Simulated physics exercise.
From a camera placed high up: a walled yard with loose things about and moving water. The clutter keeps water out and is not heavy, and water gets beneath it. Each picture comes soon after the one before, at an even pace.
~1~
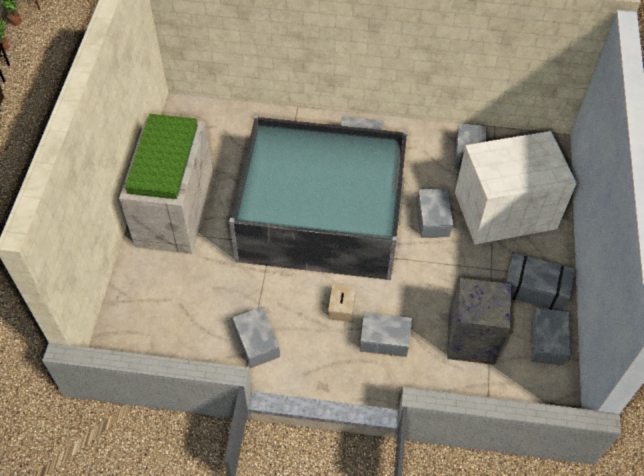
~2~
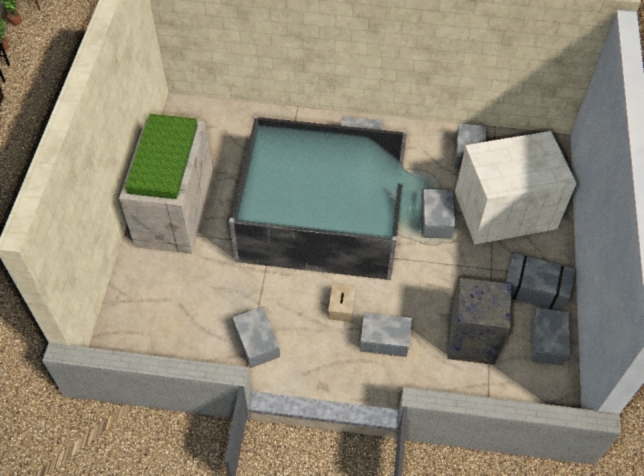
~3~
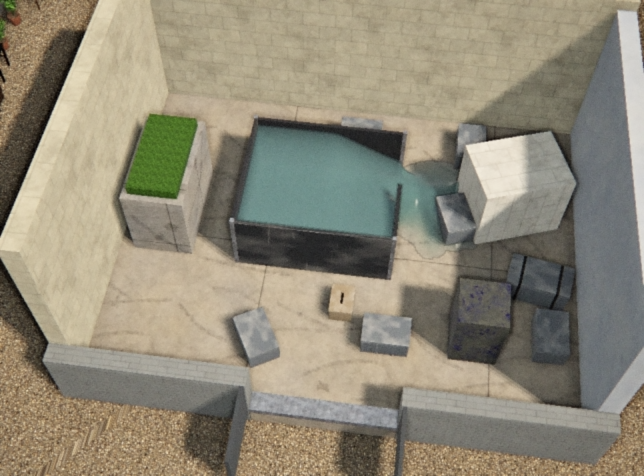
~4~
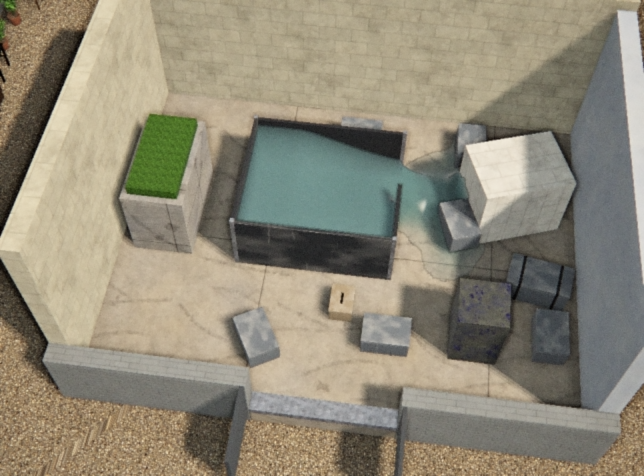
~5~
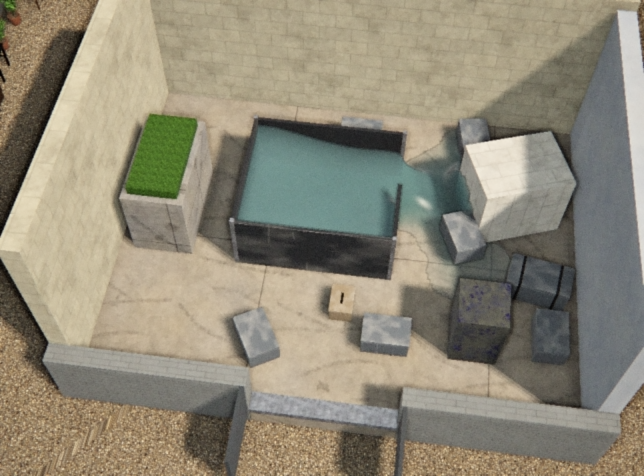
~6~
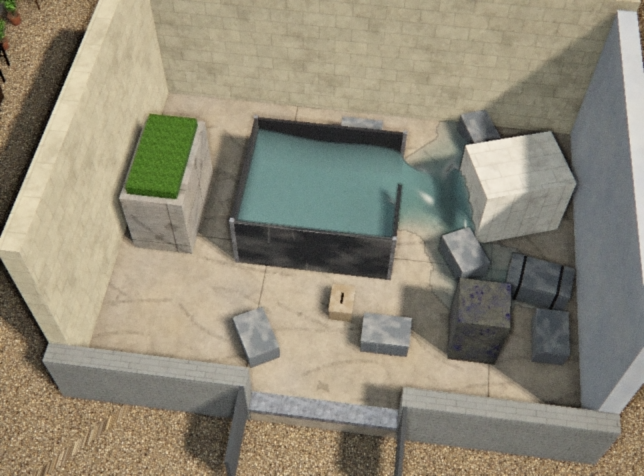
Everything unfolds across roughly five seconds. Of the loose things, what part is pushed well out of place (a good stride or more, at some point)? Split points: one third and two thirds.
It reaches two thirds.
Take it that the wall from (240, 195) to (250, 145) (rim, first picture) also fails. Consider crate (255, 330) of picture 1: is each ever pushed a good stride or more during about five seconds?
Judgement - displaced that far.
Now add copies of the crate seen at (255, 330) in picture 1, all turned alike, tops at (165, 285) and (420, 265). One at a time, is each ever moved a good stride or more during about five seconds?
Result, in sequence - short of that distance / displaced that far.
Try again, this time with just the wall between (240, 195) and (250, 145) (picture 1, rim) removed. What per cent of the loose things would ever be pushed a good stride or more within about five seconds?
I make it 40 per cent.
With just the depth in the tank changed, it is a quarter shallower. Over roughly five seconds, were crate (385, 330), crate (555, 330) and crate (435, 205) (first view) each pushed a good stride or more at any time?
Taking each in turn, the answer is did it, did it, did it.
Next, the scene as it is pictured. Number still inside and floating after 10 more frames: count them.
You get 4.
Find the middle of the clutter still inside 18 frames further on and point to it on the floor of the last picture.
Mean floor position: Approx. (392, 299) px, last view.
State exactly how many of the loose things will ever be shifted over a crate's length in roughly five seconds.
Total: 8.
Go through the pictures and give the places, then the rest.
The first frame shows a crate at (436, 207), on the bottom; a crate at (472, 140), on the bottom; 0 of 8 have shifted.
The second frame shows a crate at (439, 207) rests on the ground, close to its start; a crate at (472, 140) rests on the ground; 0 of 8 have shifted.
The third frame shows a crate at (456, 212), on the bottom, close to its start; a crate at (472, 140) rests on the ground; 1 of 8 have shifted.
The fourth frame shows a crate at (461, 218) rests on the ground, a stride from its start; a crate at (472, 140), on the bottom; 1 of 8 have shifted.
The fifth frame shows a crate at (464, 230) rests on the ground, a stride from its start; a crate at (475, 134), on the bottom, close to its start; 2 of 8 have shifted.
The sixth frame shows a crate at (466, 249) rests on the ground, a stride from its start; a crate at (481, 127) rests on the ground, close to its start; 2 of 8 have shifted.
A moment on, 2 of 8 are well off their spots; 2 afloat.
Next, 3 of 8 are well off their spots; 4 afloat.
Later, 5 of 8 are well off their spots; 3 afloat.
In the end, 8 of 8 are well off their spots, and 8 have been at some point; 6 afloat.
